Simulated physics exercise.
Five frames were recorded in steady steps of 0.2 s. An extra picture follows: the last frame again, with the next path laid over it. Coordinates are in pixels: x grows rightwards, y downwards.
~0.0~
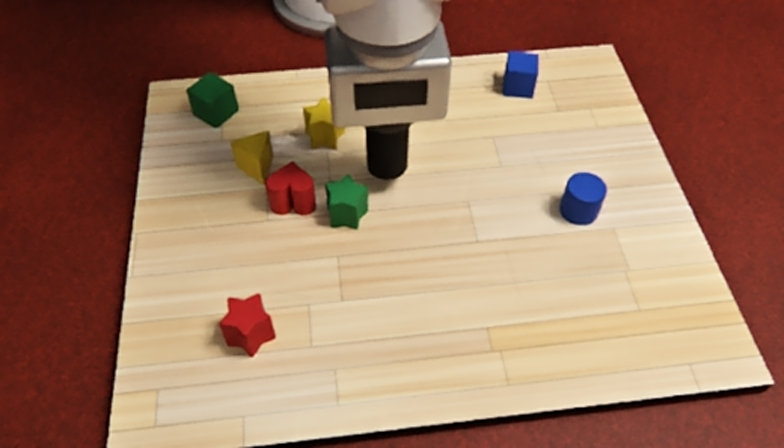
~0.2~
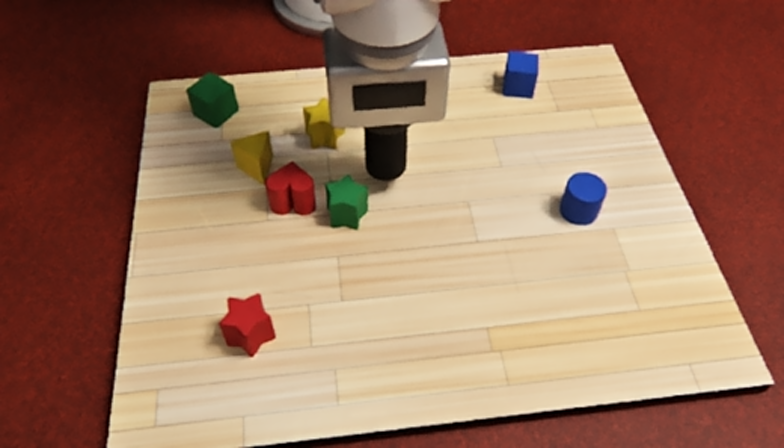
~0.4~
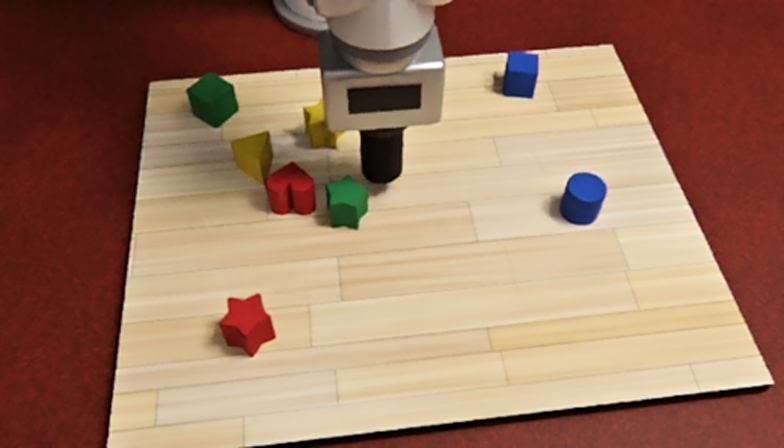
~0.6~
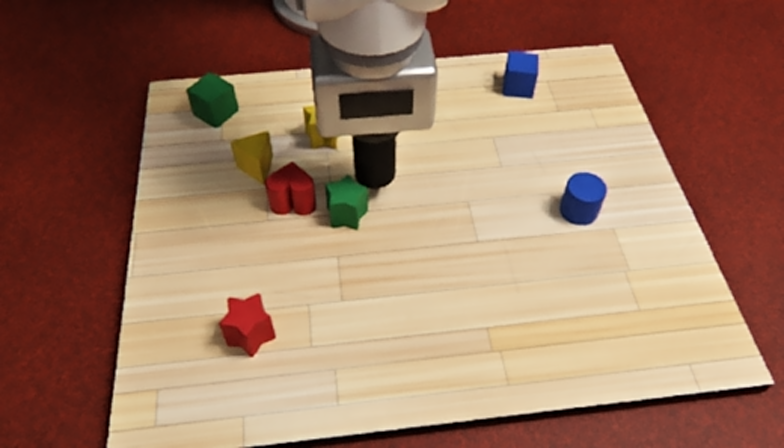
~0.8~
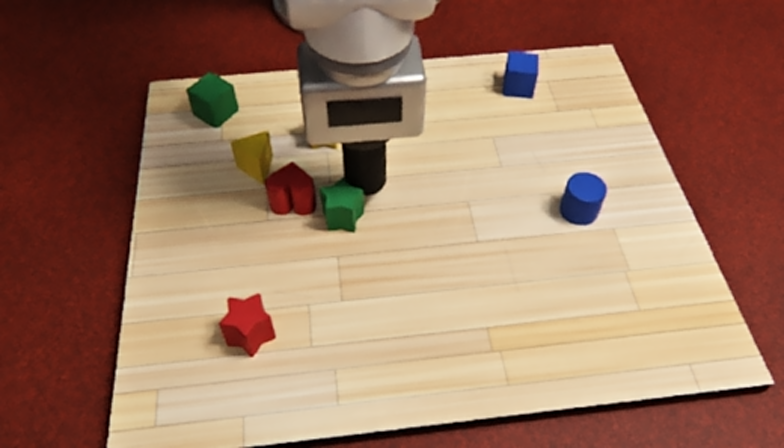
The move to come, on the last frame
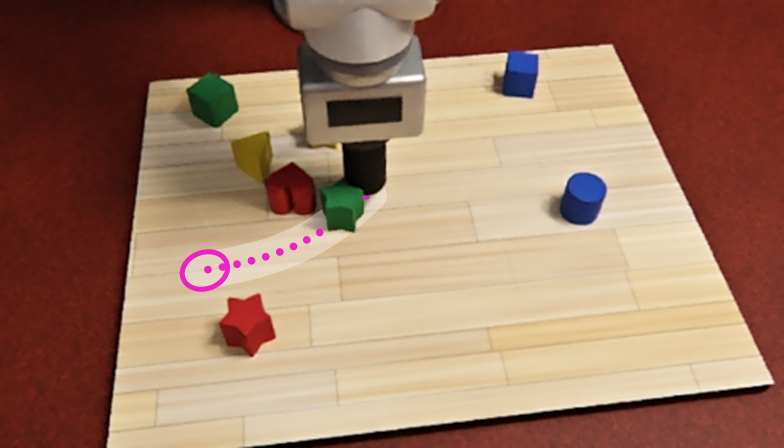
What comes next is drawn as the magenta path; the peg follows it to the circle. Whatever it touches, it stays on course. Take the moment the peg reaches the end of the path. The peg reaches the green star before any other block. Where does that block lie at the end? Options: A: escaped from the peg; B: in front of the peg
Option A.
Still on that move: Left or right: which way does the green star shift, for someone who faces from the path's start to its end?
It shifts to the left.
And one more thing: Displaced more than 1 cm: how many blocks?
A single block is moved.
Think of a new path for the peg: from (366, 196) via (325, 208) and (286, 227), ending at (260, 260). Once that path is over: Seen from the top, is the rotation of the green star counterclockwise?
In short: Yes.
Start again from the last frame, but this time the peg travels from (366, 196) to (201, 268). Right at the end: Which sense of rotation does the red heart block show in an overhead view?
It twists with the clock when seen from above.
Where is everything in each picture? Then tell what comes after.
Tip of the peg at (387, 165), middles of tops, red heart block at (290, 178), green star at (345, 190), in the first frame.
Peg at (386, 166), nothing pushed, in the second frame.
Peg at (382, 169), nothing pushed, in the third frame.
Peg at (375, 173), nothing pushed, in the fourth frame.
Peg at (366, 180), red heart block at (290, 178), green star at (341, 194), in the fifth frame.
The line goes from (366, 196) by way of (323, 230) and (268, 256) to (205, 270).
On the path given first. One third of the way, peg at (321, 215); green star at (294, 231).
Two thirds of the way, peg at (264, 241); green star at (245, 264), turned 20° anticlockwise.
At the end, peg at (199, 255); red heart block unmoved; green star at (227, 275), turned 60° anticlockwise.
